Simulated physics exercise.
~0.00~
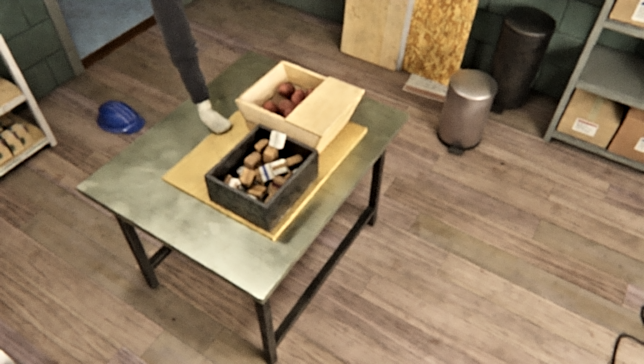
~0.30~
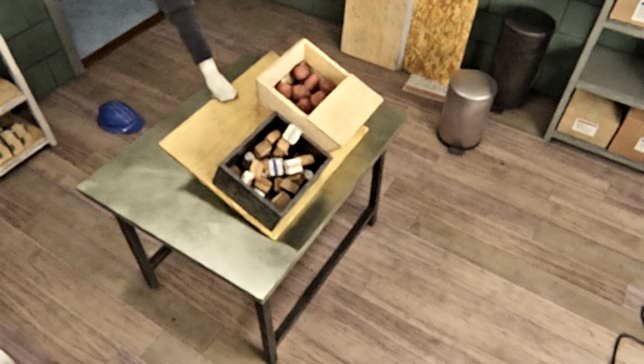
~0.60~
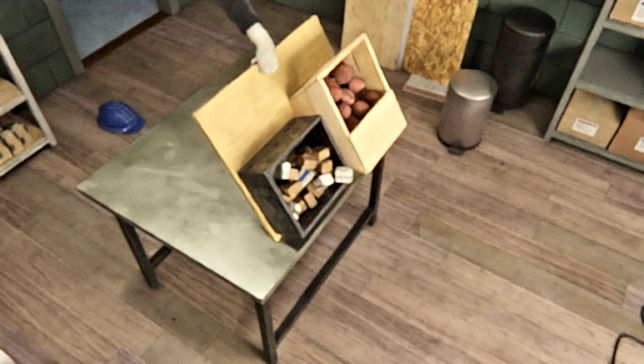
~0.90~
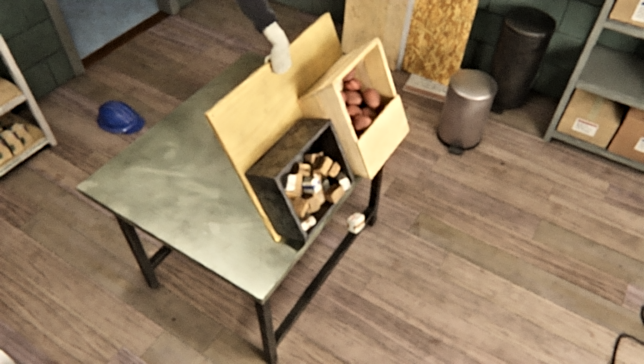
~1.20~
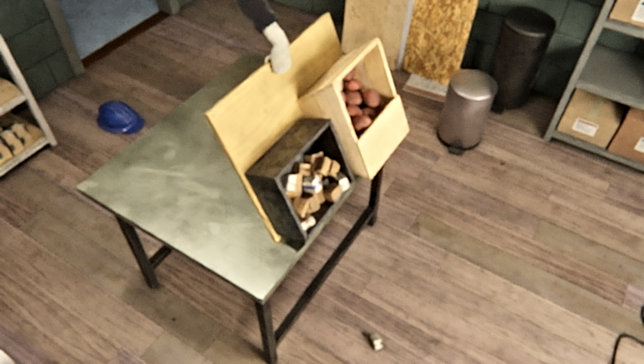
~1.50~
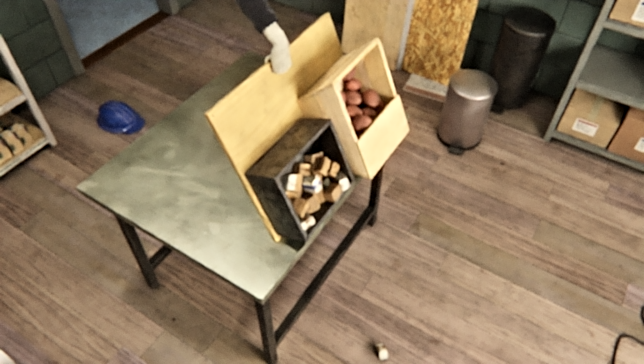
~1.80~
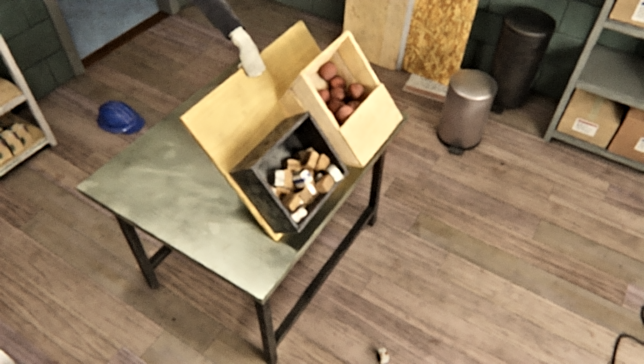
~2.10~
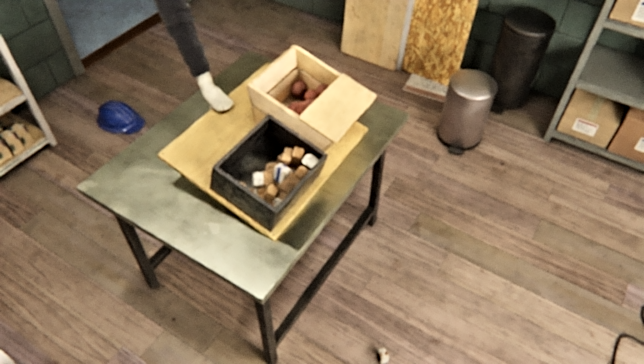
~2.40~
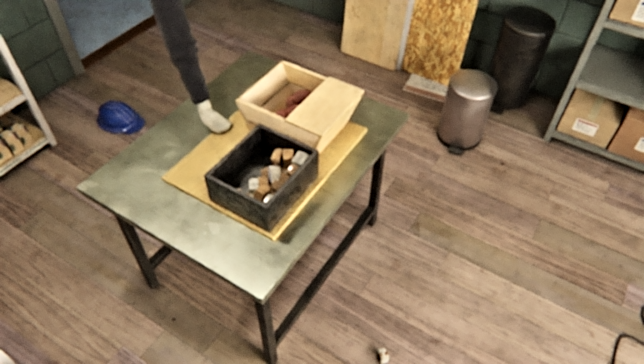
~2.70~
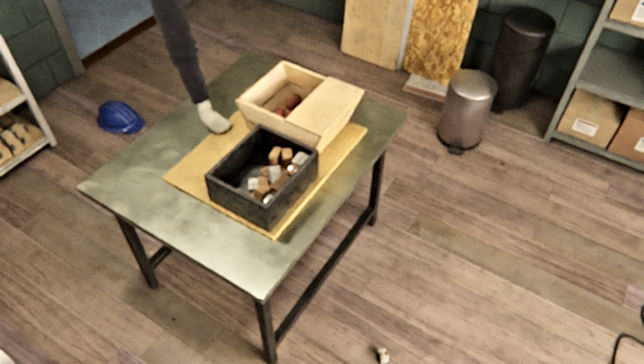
A gloved hand lifted the left end of a board on a table, steeply tipping its wooden container of red potatoes and black container of little parcels; one parcel fell to the floor and stayed there after the board was lowered flat.
